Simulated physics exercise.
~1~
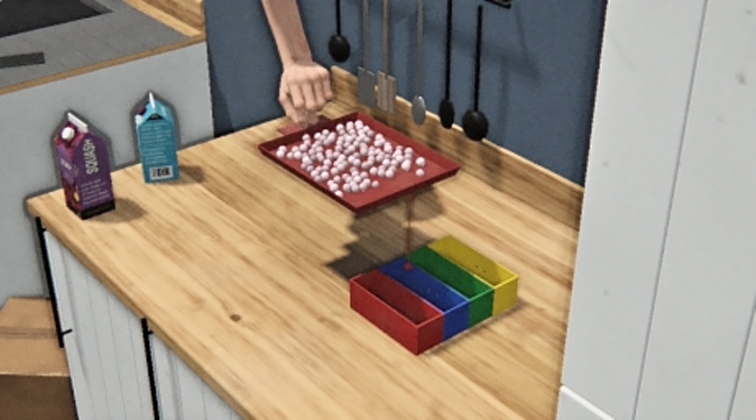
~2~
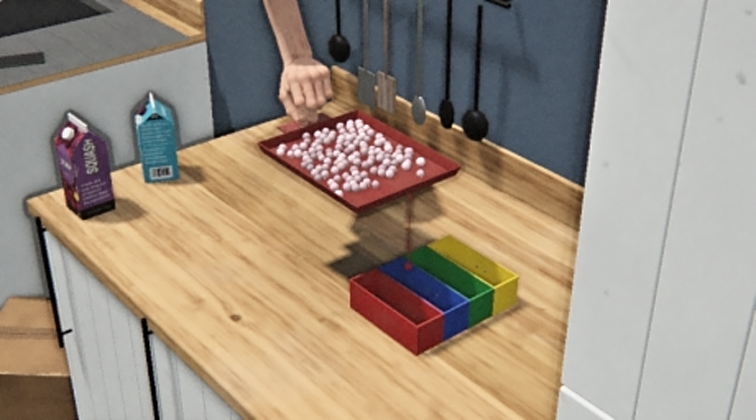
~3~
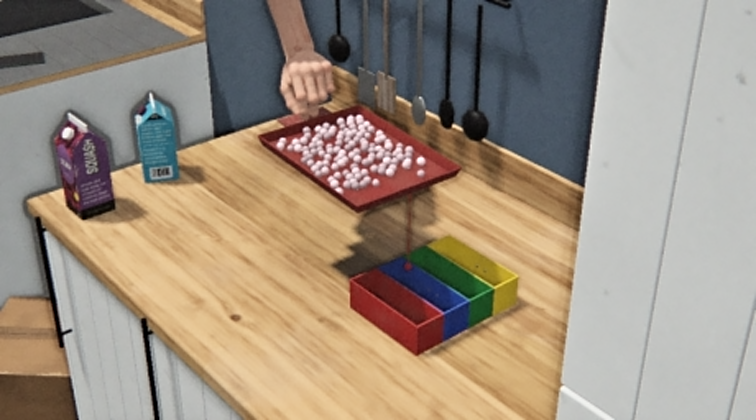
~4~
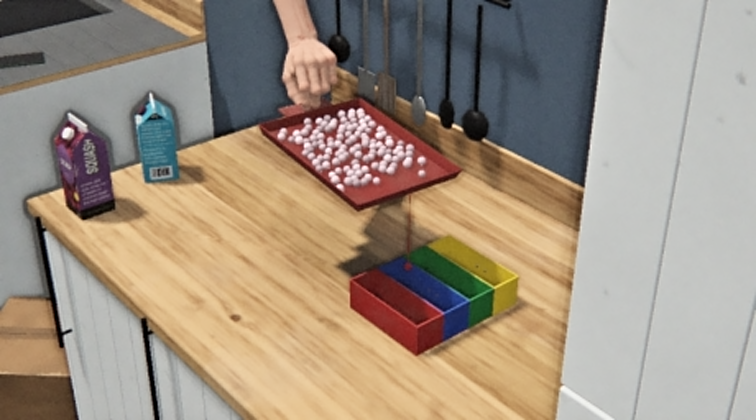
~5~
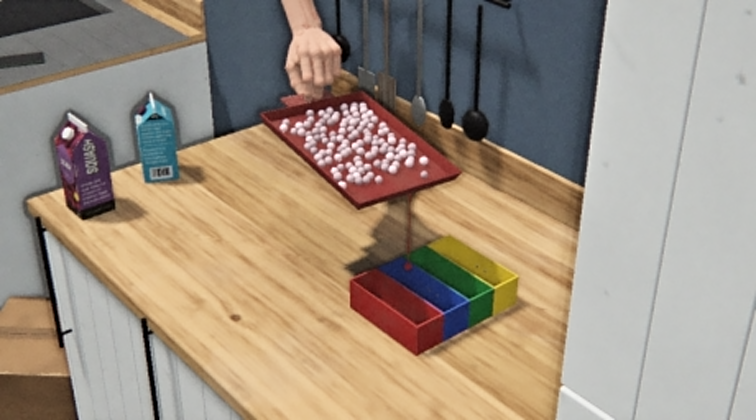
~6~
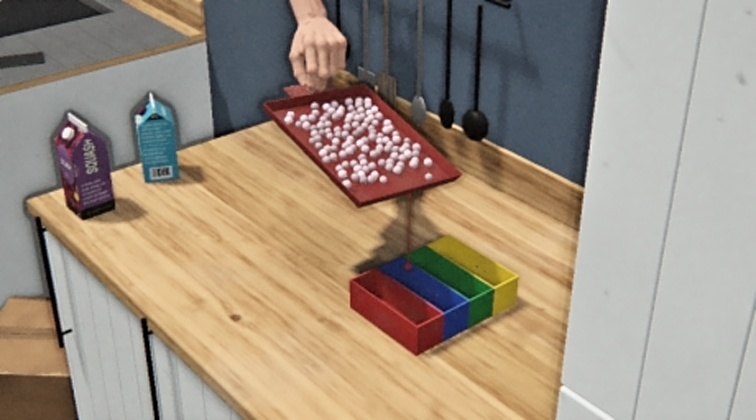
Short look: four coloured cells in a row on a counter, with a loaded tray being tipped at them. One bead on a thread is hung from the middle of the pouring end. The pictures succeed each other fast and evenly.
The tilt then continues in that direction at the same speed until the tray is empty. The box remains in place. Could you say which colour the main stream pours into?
It pours into the yellow cell.
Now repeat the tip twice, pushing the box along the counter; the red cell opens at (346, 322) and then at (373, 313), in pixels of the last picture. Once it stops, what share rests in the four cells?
In turn about 10 and about 30 percent.
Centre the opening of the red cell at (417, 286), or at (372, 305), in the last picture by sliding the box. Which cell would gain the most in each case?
First: The cell in green. Second: Yellow.
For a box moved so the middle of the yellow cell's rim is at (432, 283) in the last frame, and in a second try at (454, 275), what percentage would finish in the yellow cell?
You'd end up with around 10 per cent and then around 30 per cent.
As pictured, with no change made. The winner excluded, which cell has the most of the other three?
It's the green one that ends up second.
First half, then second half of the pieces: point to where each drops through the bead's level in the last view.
The opening part goes through (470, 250); what follows goes through (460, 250).
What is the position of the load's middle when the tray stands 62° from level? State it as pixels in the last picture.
The middle of the pieces lands at roughly (442, 185).
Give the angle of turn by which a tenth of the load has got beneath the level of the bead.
Approx. 55° from level.
Just after the last frame, tray tipped steeply; roughly two thirds on the tray; about a tenth in the yellow cell; about a tenth in the green cell; just a few in the blue cell; just a few in the red cell; roughly a quarter falling or outside the box.
A moment on, tray tipped past a quarter turn; roughly half in the yellow cell; roughly a third in the green cell; about a tenth in the blue cell; just a few in the red cell; about a tenth falling or outside the box.
Further on, tray tipped past a quarter turn; roughly half in the yellow cell; roughly a third in the green cell; about a tenth in the blue cell; just a few in the red cell; about a tenth falling or outside the box.
When it is over, tray tipped past a quarter turn; roughly half in the yellow cell; roughly a third in the green cell; about a tenth in the blue cell; just a few in the red cell; about a tenth outside the box.
